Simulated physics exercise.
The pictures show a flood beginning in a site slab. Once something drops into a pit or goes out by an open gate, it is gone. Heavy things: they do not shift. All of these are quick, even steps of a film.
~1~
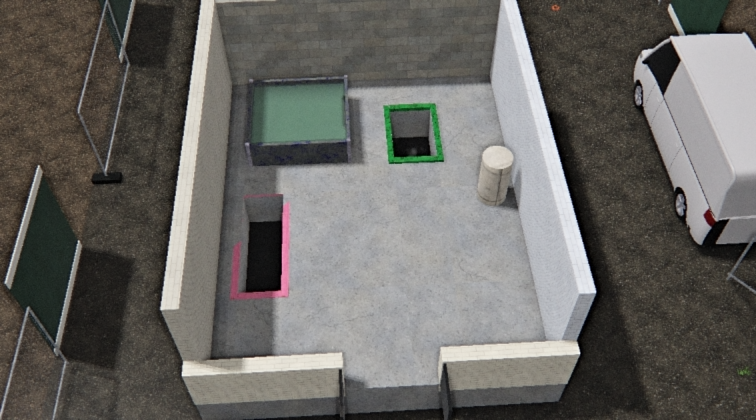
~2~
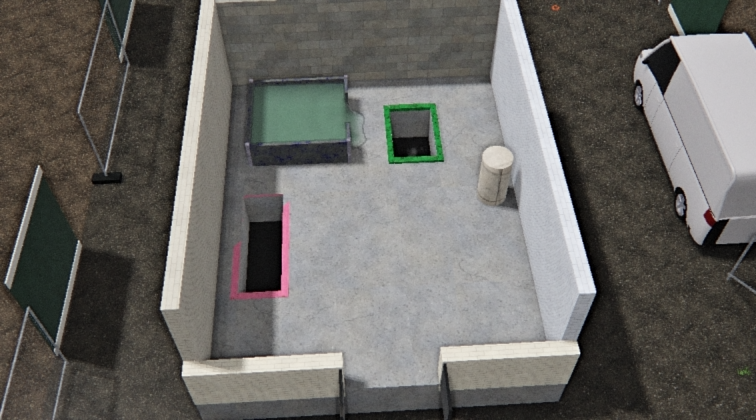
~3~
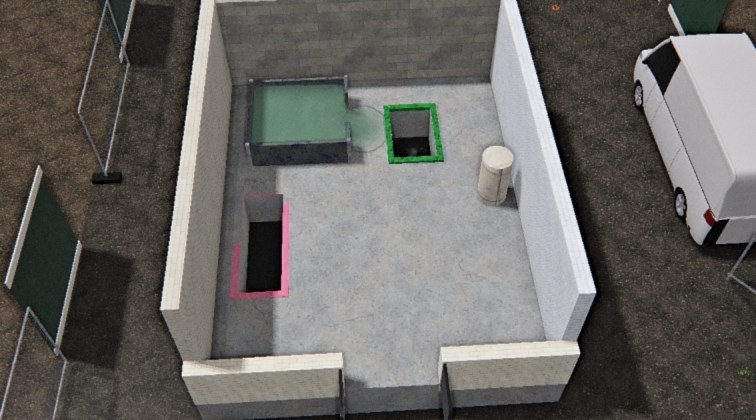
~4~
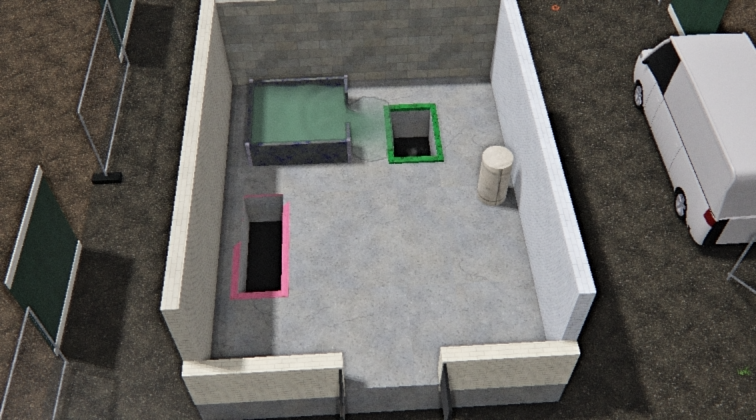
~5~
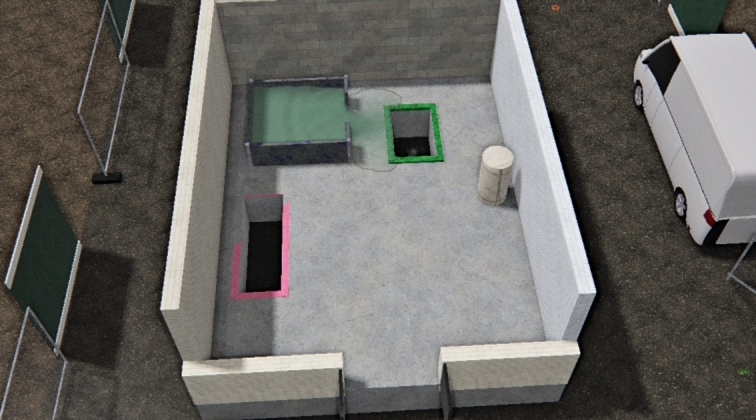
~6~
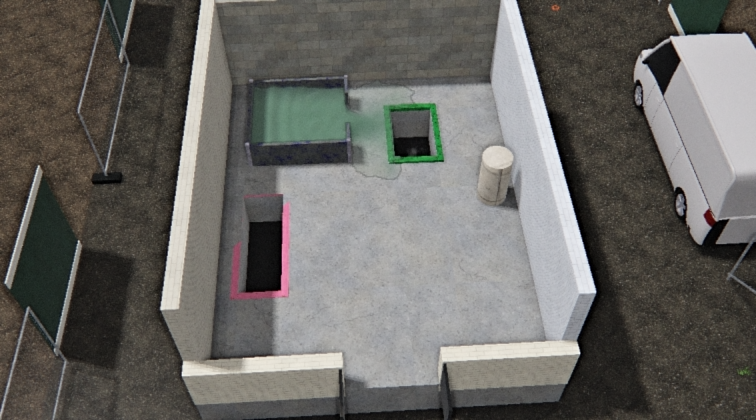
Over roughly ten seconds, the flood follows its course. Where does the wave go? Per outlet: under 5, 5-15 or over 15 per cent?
One by one: The gate will receive a cut falling short of five per cent; the green pit will receive a cut exceeding fifteen per cent; the pink pit will receive a cut falling short of five per cent.
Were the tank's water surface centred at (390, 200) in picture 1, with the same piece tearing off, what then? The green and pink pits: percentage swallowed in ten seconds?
Result in per cent: Green pit 2, pink pit 8.
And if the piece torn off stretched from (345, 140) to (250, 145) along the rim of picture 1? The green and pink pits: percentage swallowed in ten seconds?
Green takes 0 in a hundred, pink takes 45 in a hundred.
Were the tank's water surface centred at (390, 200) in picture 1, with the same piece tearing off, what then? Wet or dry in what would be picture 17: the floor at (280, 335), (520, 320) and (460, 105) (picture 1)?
Outcome, in sequence: Unwetted, wetted, wetted.
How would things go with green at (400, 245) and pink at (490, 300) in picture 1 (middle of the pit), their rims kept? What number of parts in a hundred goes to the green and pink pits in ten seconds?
Of everything, green catches 4 per cent while pink catches 25 per cent.
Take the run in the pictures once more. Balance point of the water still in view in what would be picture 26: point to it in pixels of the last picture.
It is around (336, 132).
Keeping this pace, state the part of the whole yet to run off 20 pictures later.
I'd put it near 62 %.
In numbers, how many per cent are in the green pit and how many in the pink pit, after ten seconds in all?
Near 58 and 0 in a hundred.
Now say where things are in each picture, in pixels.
In the first frame, the water tank at (299, 113) is whole and still.
In the second frame, the front is at (356, 145), out from the gap at (346, 122).
In the third frame, water pours out at (346, 123) and has run to (379, 142).
In the fourth frame, the front is at (386, 153), out from the gap at (346, 123).
In the fifth frame, water pours out at (346, 123) and has run to (391, 167).
In the sixth frame, water pours out at (346, 122) and has run to (404, 93).
A moment on, water covers 10 % of the floor; the gate 0 %, the green pit 15 %, the pink pit 0 %.
Next, water covers 15 % of the floor; the gate 0 %, the green pit 26 %, the pink pit 0 %.
Then, water covers 15 % of the floor; the gate 0 %, the green pit 37 %, the pink pit 0 %.
Later, water covers 30 % of the floor; the gate 0 %, the green pit 50 %, the pink pit 0 %.
In the end, water covers 45 % of the floor; the gate 0 %, the green pit 57 %, the pink pit 0 %.
